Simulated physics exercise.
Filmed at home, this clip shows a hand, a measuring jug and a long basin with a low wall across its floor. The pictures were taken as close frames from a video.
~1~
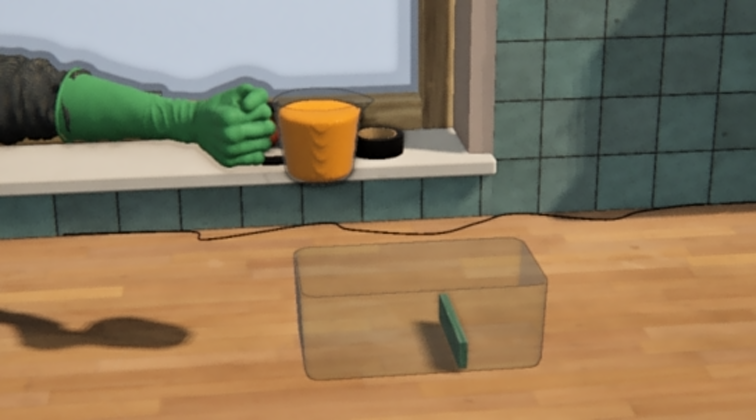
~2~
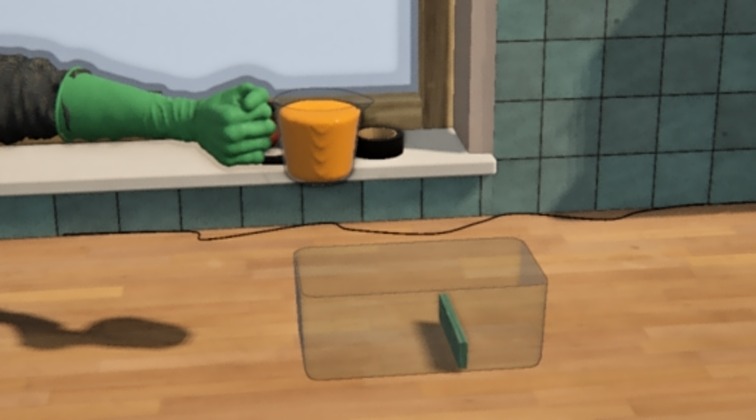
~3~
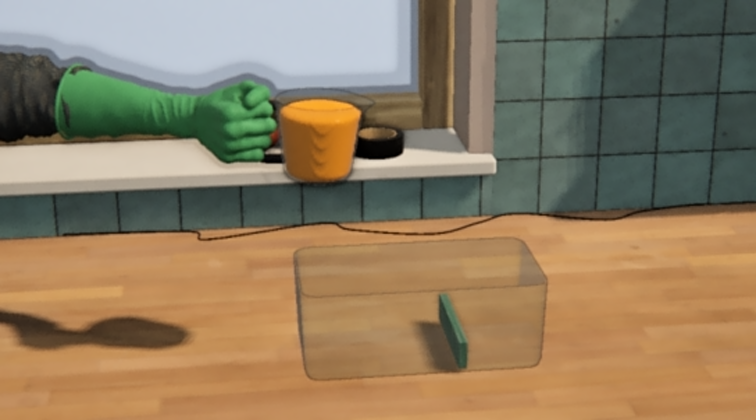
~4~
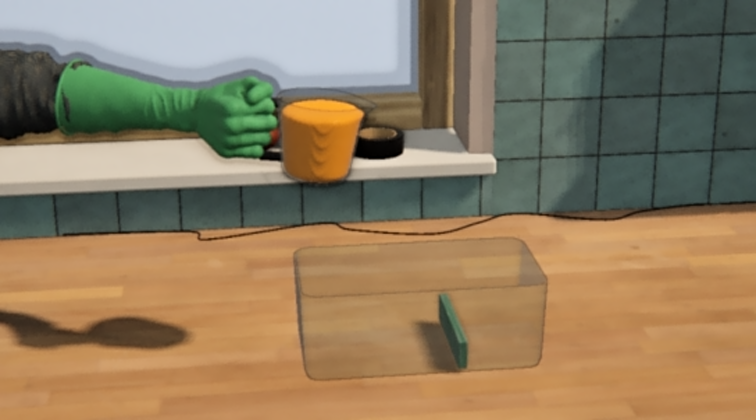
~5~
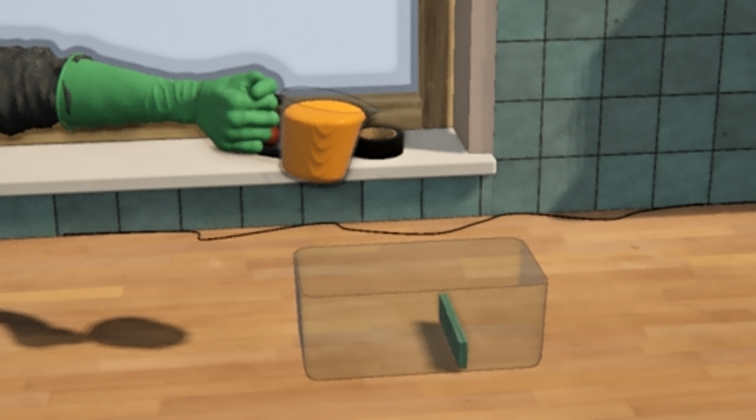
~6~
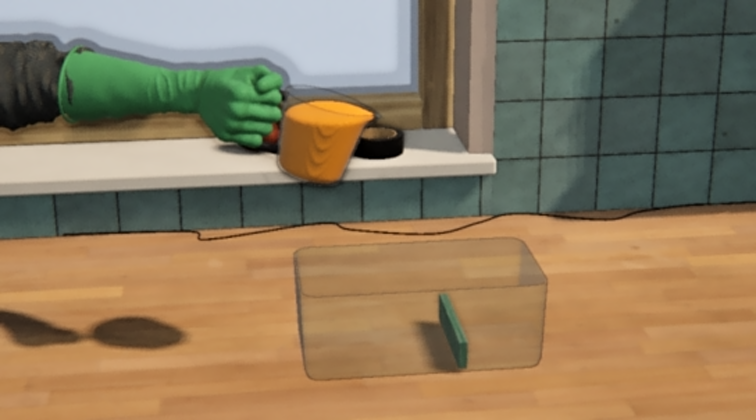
On a windowsill above a wooden counter, a green-gloved hand held a jug of orange liquid and slowly tilted it to the right, while the clear basin below stayed still.
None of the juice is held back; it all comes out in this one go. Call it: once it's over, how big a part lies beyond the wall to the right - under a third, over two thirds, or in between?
Under a third.
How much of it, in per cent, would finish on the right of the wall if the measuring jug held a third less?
I'd put it at some 10 %.
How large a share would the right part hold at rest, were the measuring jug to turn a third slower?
I'd say roughly 10 in every hundred ends up there.
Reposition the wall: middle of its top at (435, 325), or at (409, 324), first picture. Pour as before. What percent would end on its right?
Respectively 35 and 75 per cent, approximately.
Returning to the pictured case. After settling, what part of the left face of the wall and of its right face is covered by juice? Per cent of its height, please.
Some 40 per cent left and 10 right.
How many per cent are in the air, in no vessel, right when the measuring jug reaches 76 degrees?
Around 30 in a hundred.
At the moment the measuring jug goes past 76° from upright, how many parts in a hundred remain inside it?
Roughly 60 percent remains at that point.
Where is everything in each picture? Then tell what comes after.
Tilt 0°; pouring edge (374, 99); surface from (278, 111) to (360, 108); the long basin's rim runs from (297, 274) to (535, 261); the wall's top is at (453, 318), in the first frame.
Tilt 1°; pouring edge (375, 99); surface from (278, 110) to (360, 109), in the second frame.
Tilt 3°; pouring edge (376, 101); surface from (279, 110) to (361, 109), in the third frame.
Tilt 6°; pouring edge (378, 105); surface from (280, 111) to (363, 110), in the fourth frame.
Tilt 11°; pouring edge (380, 109); surface from (283, 111) to (366, 110), in the fifth frame.
Tilt 17°; pouring edge (382, 115); surface from (284, 113) to (373, 113), in the sixth frame.
A moment on, the measuring jug is tipped on its side and 60 per cent is still to pour, 12 is left of the wall and 0 right of it.
Next, the measuring jug is tipped right over and 7 per cent is still to pour, 73 is left of the wall and 2 right of it.
Then the measuring jug is tipped right over and 0 per cent is still to pour, 90 is left of the wall and 6 right of it.
Later the measuring jug is tipped right over and 0 per cent is still to pour, 89 is left of the wall and 6 right of it.
At rest 89 per cent lies left of the wall, 6 right of it and 4 outside.
